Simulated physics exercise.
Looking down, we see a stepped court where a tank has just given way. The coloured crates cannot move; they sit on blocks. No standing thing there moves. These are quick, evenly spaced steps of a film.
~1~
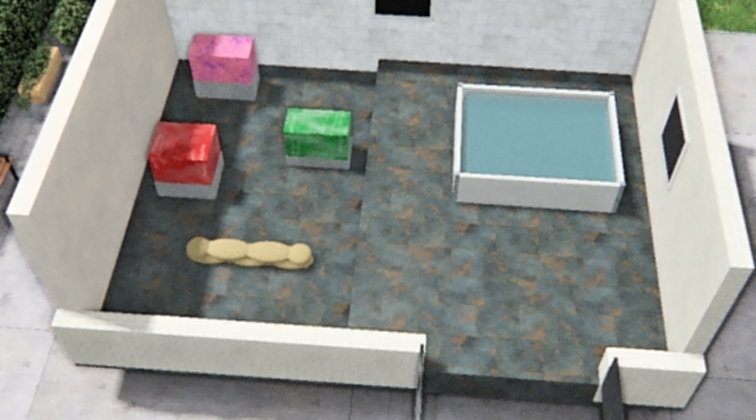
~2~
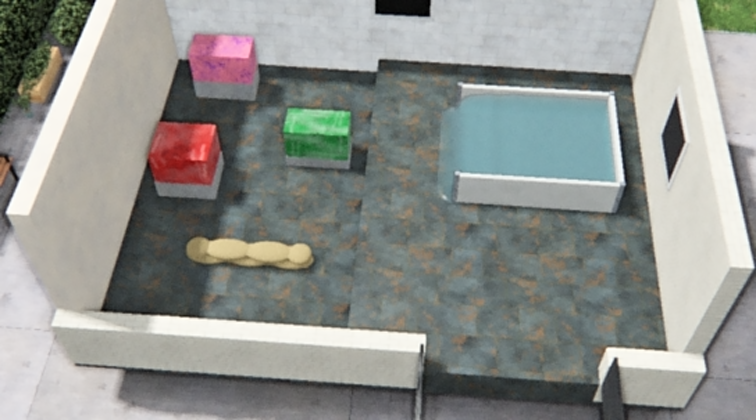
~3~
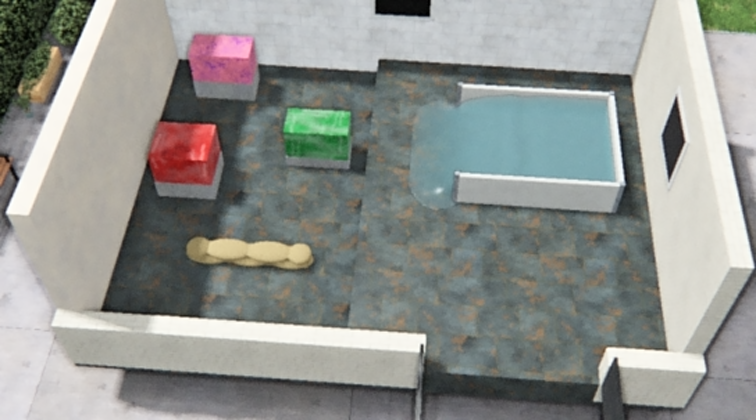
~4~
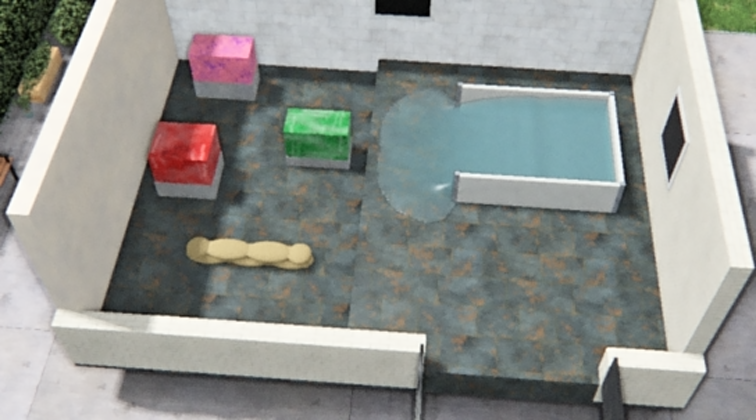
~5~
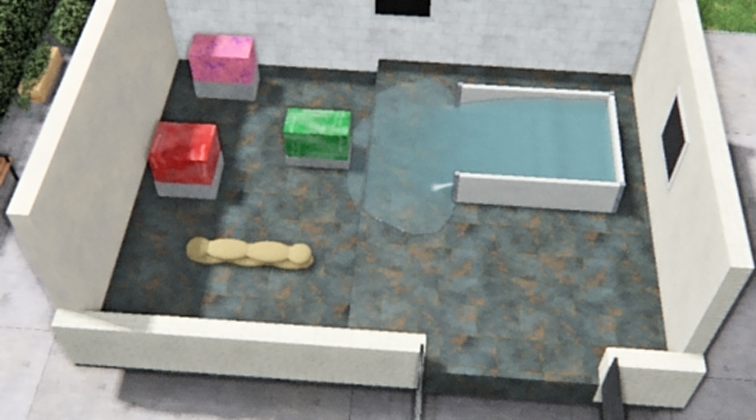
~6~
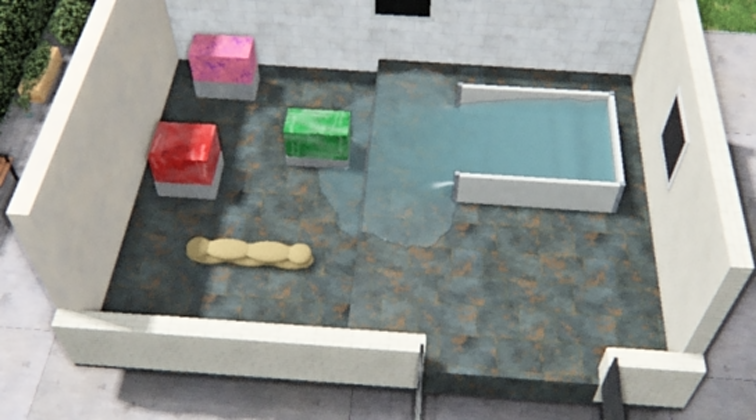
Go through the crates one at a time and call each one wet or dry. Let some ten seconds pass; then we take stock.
The red crate is dry. The pink crate is dry. The green crate is wet.
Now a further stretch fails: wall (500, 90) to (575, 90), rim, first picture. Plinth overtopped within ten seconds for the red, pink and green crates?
In that case the red is never flooded, the pink is never flooded and the green is never flooded.
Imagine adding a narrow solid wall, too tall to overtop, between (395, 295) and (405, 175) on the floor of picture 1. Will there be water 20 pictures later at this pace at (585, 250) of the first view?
There: Clear.
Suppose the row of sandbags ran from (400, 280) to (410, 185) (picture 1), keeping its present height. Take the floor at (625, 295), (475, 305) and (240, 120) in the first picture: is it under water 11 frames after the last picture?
As listed: Unflooded, submerged, submerged.
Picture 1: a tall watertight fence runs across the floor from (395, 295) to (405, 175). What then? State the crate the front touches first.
Looks like the green crate.
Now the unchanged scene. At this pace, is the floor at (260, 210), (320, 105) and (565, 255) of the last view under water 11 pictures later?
First spot swamped, second spot swamped, third spot clear.
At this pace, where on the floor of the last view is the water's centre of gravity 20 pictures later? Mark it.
Close to (336, 169).
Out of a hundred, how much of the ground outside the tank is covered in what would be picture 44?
By my count, 60 percent.
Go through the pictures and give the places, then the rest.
The first picture shows the water tank at (537, 137) is whole and still.
In the second picture, the front is at (452, 111), out from the gap at (459, 148).
In the third picture, the front is at (436, 104), out from the gap at (459, 149).
In the fourth picture, water pours out at (459, 149) and has run to (393, 201).
In the fifth picture, the front is at (357, 202), out from the gap at (459, 150).
In the sixth picture, water pours out at (459, 150) and has run to a hidden place.
A moment on, water covers 30 % of the floor; the red crate water round its plinth, the pink crate water round its plinth, the green crate water round its plinth.
Next, water covers 40 % of the floor; the red crate water round its plinth, the pink crate water round its plinth, the green crate water round its plinth.
Then, water covers 50 % of the floor; the red crate water round its plinth, the pink crate water round its plinth, the green crate water round its plinth.
Later, water covers 60 % of the floor; the red crate water round its plinth, the pink crate water round its plinth, the green crate water round its plinth.
In the end, water covers 55 % of the floor; the red crate stayed above the water, the pink crate stayed above the water, the green crate was topped.
